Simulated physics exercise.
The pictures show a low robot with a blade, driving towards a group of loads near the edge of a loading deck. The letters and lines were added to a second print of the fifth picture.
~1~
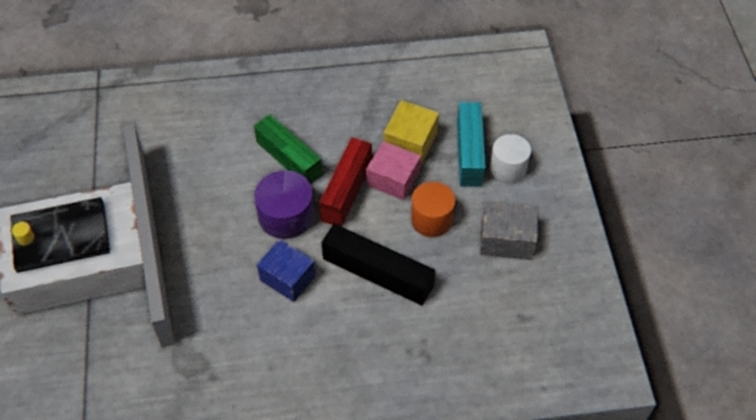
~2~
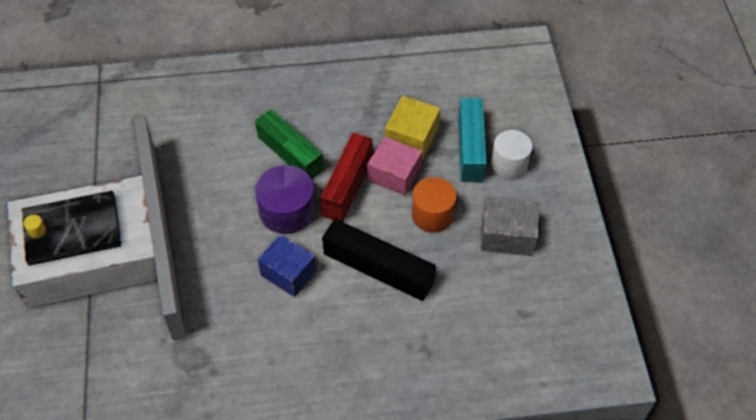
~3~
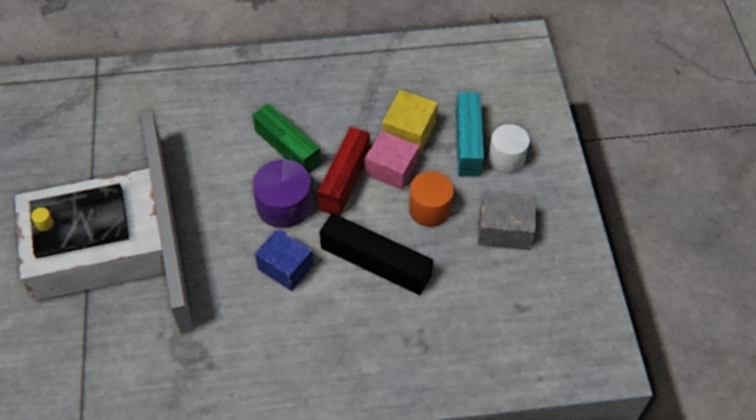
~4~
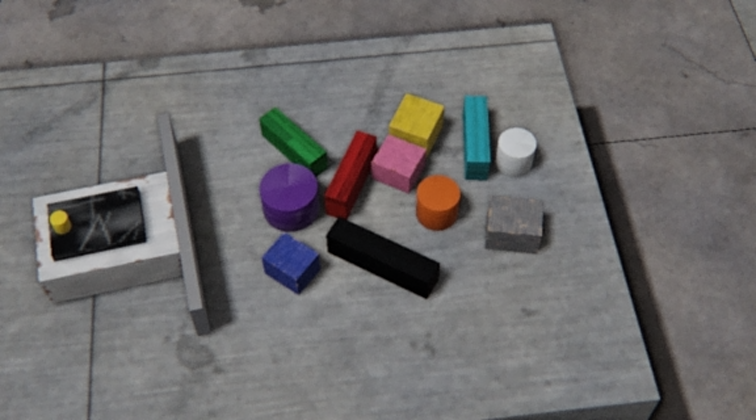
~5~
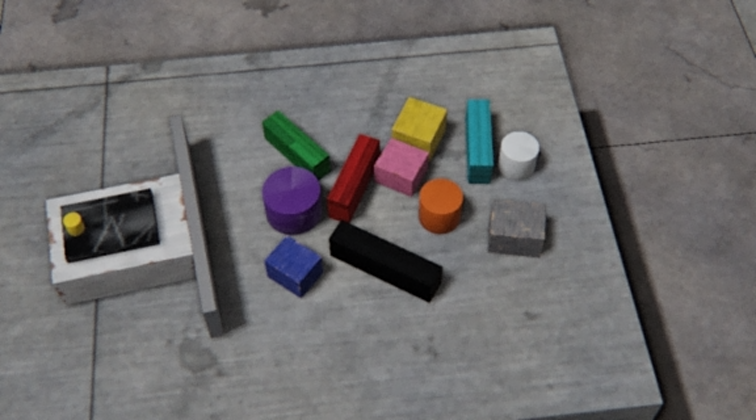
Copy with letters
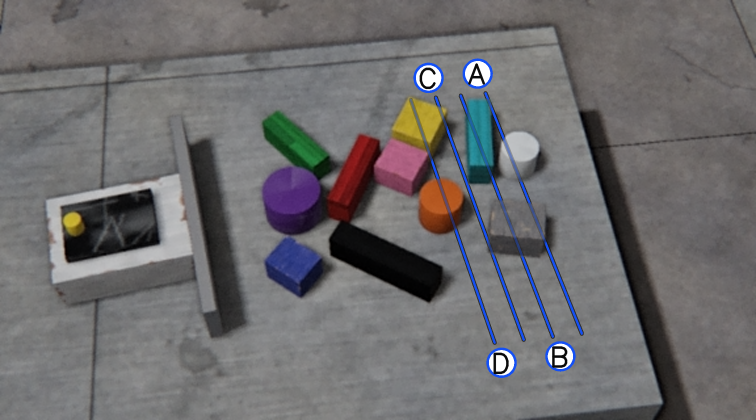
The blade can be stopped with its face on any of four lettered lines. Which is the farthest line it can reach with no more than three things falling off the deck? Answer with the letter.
It can go as far as A.
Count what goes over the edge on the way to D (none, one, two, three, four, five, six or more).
By then, none.
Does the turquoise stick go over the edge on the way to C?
By then, no.
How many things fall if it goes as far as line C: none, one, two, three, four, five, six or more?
In all, none.
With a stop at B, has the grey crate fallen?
By then, no.
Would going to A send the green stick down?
No.
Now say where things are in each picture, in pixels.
Green stick (288, 150); blue crate (286, 271); black stick (378, 265), in the first frame.
Robot (78, 225); pink crate (394, 166), in the second frame.
Robot (86, 218); grey crate (507, 221), in the third frame.
Robot (103, 221); orange canister (438, 203), in the fourth frame.
Robot (117, 223); white canister (518, 157); yellow crate (420, 130); green stick (296, 147), in the fifth frame.
On the copy, A at (530, 204); B at (503, 206); C at (476, 209); D at (449, 212).
On A. First, robot (242, 211); green stick (315, 141); blue crate (364, 267).
Then, robot (365, 199); white canister (549, 154); turquoise stick (517, 129).
Finally, robot (461, 190); grey crate over the edge; white canister over the edge; two fallen.
By contrast, B is within the limit but short; C is within the limit but short; D is within the limit but short.
